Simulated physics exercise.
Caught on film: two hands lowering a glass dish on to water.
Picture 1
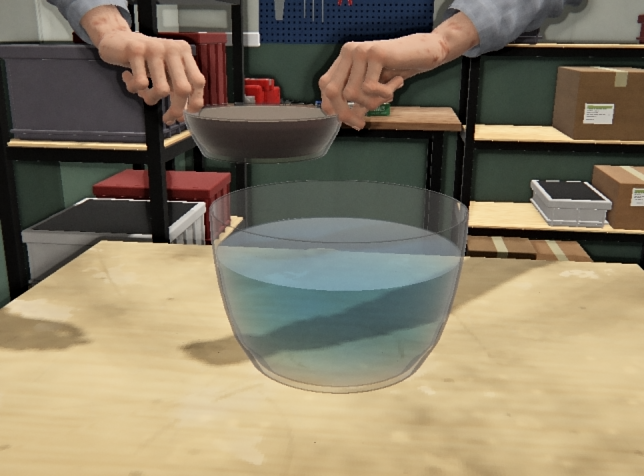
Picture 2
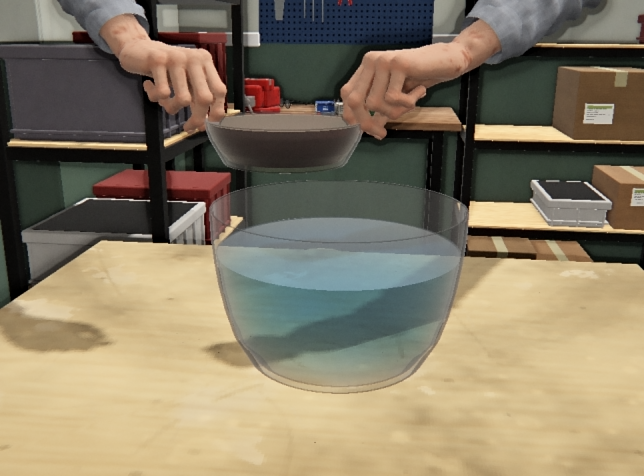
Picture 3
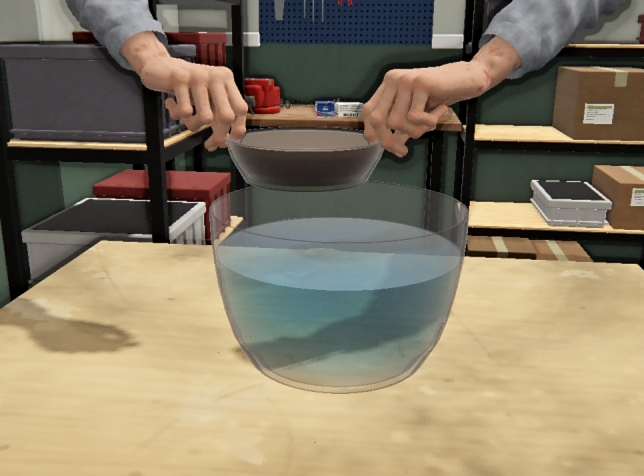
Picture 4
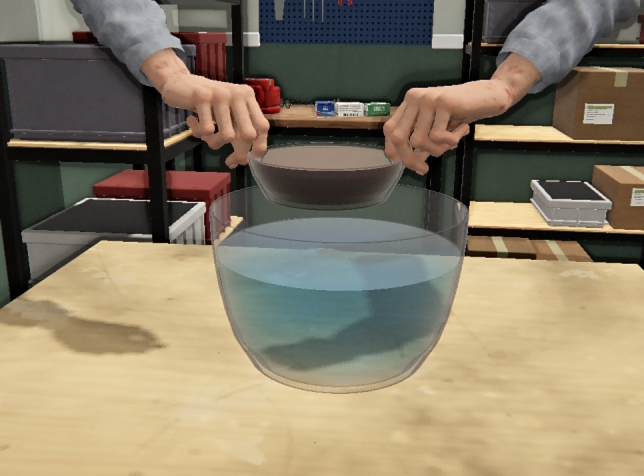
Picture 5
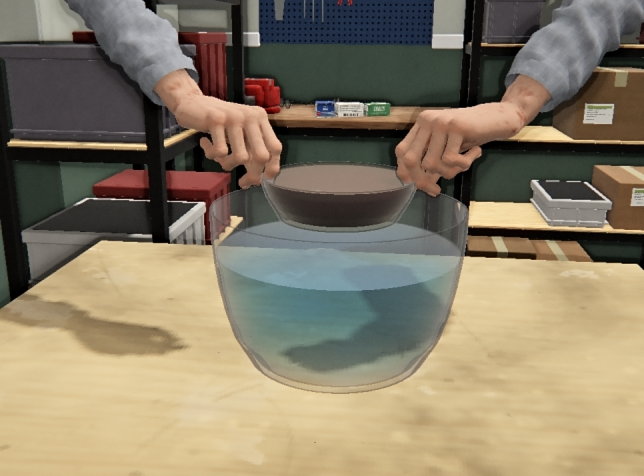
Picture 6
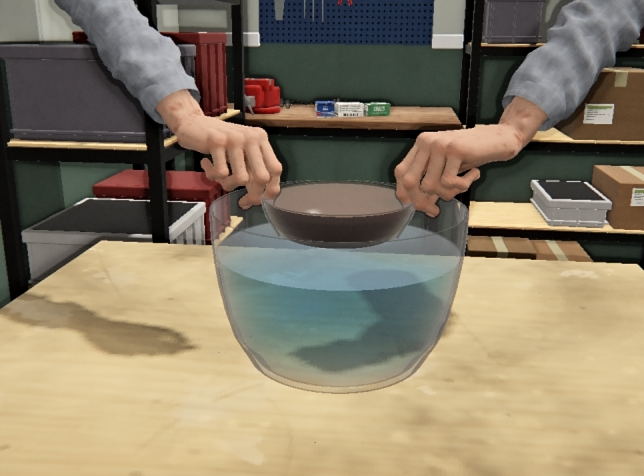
Two hands in grey-blue sleeves grip a small dish filled nearly to the rim with something brown, above a big clear tub of blue water on a pale wooden table. Behind, seen from the front in a workshop, shelves hold red and grey bins and cardboard boxes. The hands lower the dish rightward and down inside the tub's rim, just over the water, while the camera stays still.
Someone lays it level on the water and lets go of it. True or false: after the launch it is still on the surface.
False, it sinks.
Shortly, the dish dips into the water.
Then, water pours in over its rim.
At the finish, the dish lies on the bottom.
